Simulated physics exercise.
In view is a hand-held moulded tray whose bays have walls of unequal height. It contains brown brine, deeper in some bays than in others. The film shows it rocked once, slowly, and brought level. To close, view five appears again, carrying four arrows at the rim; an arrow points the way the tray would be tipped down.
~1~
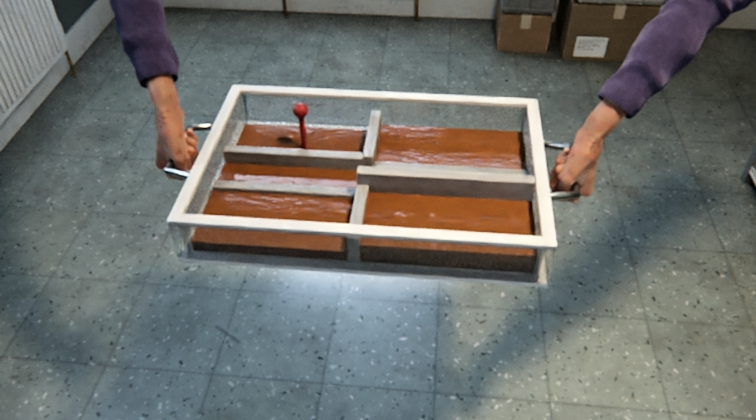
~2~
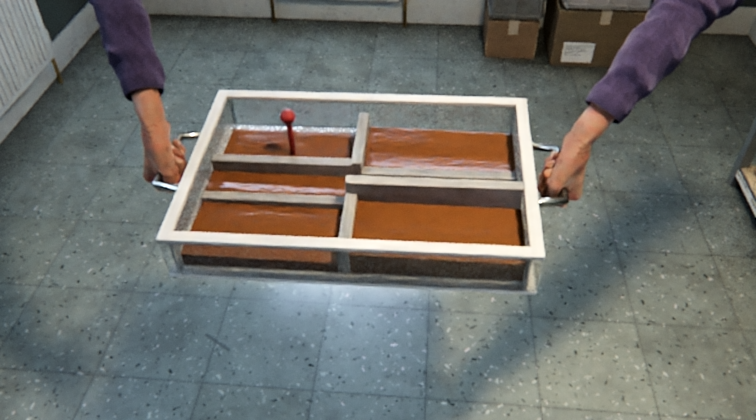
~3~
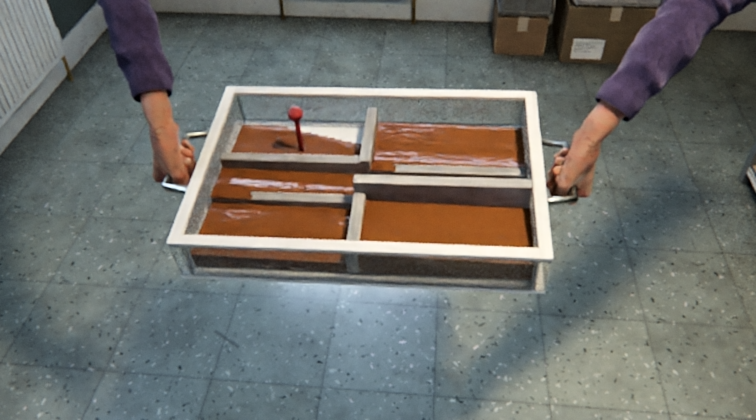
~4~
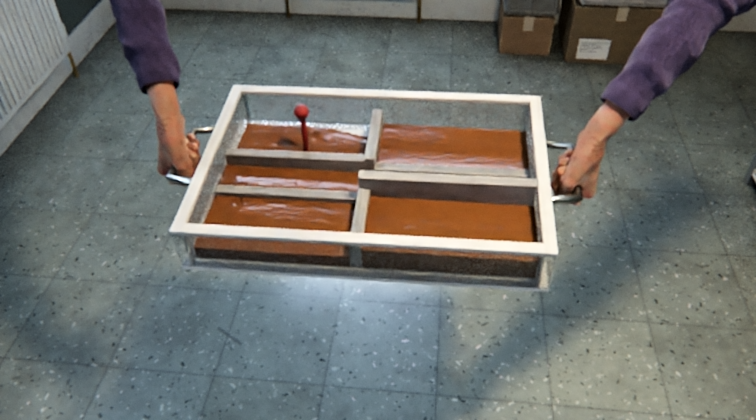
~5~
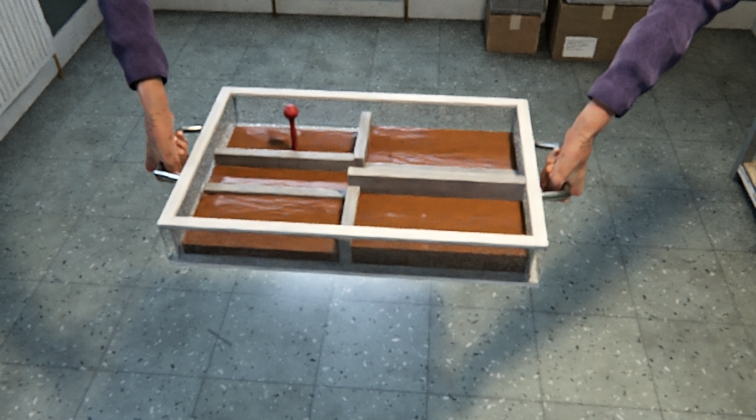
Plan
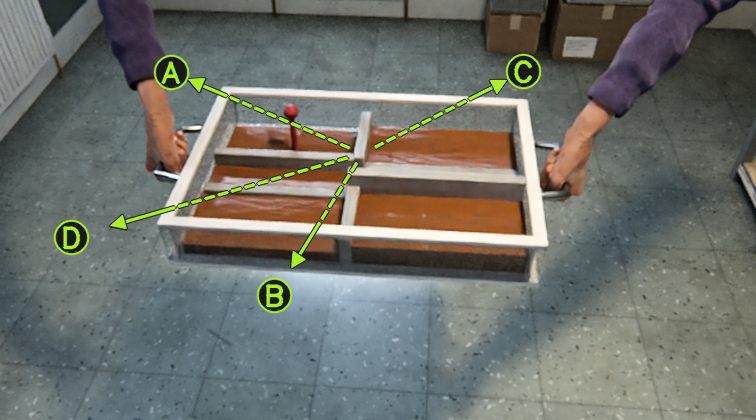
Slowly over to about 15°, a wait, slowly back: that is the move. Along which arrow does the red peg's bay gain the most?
Direction A does it best.
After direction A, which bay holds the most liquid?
The back left bay.
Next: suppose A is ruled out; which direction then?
Direction D.
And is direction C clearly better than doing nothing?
No, hardly at all.
On the marked copy, A ends at (193, 81); B ends at (294, 263); C ends at (501, 82); D ends at (115, 224).
If A is chosen, about 38 % of the liquid ends in the peg's bay; nothing spills.
If B is chosen, about 5 % of the liquid ends in the peg's bay; nothing spills.
If C is chosen, about 5 % of the liquid ends in the peg's bay; nothing spills.
If D is chosen, about 13 % of the liquid ends in the peg's bay; about 6 % goes over the rim.
